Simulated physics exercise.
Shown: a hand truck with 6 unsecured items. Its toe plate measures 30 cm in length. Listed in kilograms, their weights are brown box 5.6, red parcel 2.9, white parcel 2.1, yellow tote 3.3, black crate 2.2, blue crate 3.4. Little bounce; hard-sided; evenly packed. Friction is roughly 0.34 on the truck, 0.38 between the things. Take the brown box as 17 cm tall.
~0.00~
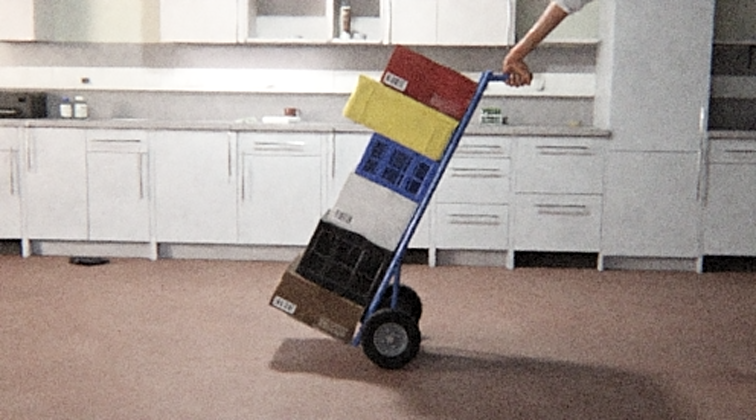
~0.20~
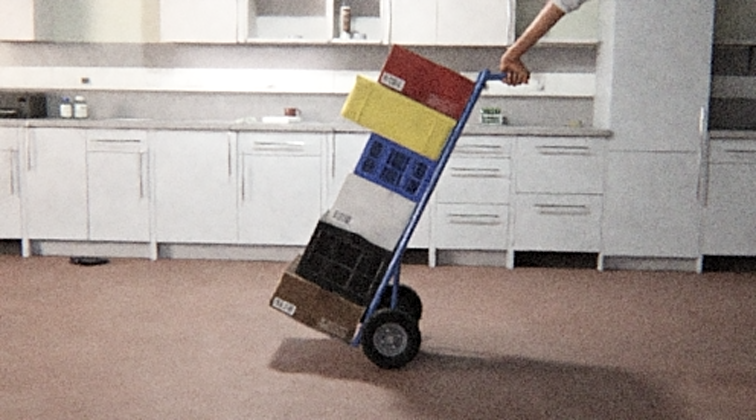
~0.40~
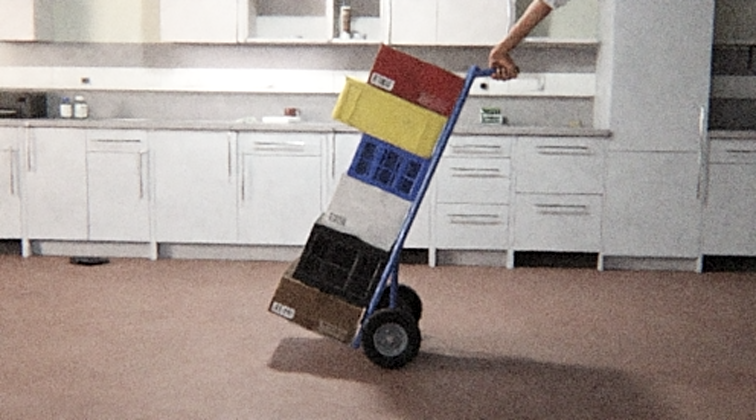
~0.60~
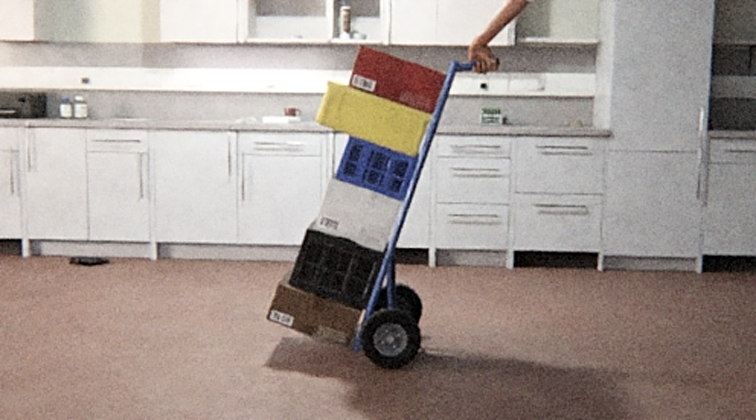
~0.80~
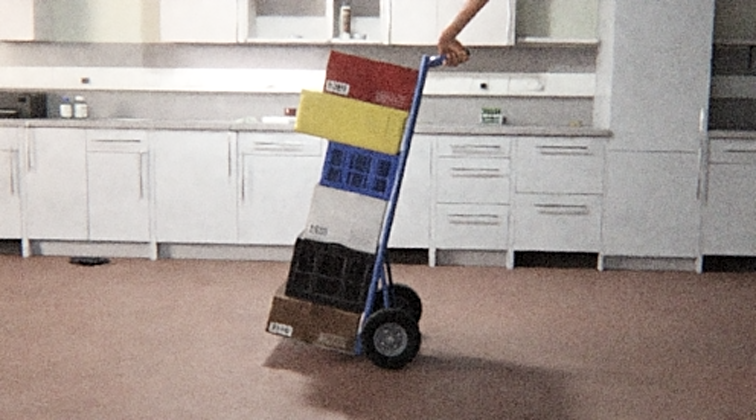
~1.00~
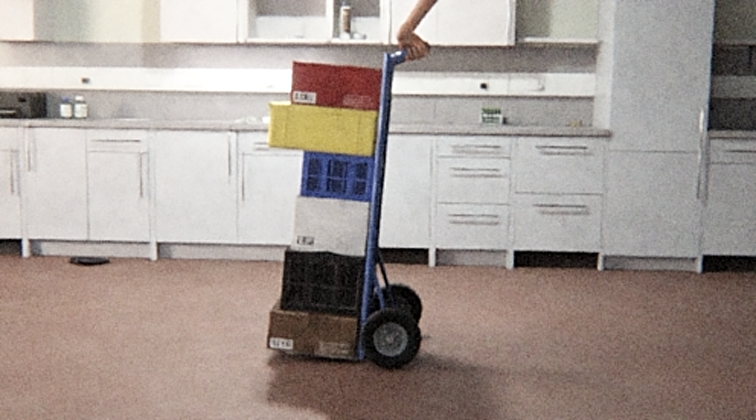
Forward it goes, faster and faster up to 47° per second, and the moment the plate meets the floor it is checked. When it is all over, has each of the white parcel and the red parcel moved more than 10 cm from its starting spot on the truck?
White parcel: No, it has not; red parcel: No, it has not.
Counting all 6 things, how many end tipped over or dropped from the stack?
The number here is 0.
After 1.20 s, truck upright; red parcel tipped 3° from how it sat near (308, 90); white parcel tipped 3° from how it sat near (320, 225); yellow tote tipped 3° from how it sat.
After 1.50 s, truck upright; red parcel tipped 7° from how it sat near (293, 89); white parcel tipped 6° from how it sat near (312, 223); yellow tote tipped 7° from how it sat.
After 1.90 s, truck upright; red parcel slid 4 cm near (312, 90); white parcel slid 2 cm near (322, 225); yellow tote slid 4 cm.
At rest (2.4 s), all 6 in place, give or take 10 cm. In the last view, white parcel near (326, 226), red parcel near (322, 91).
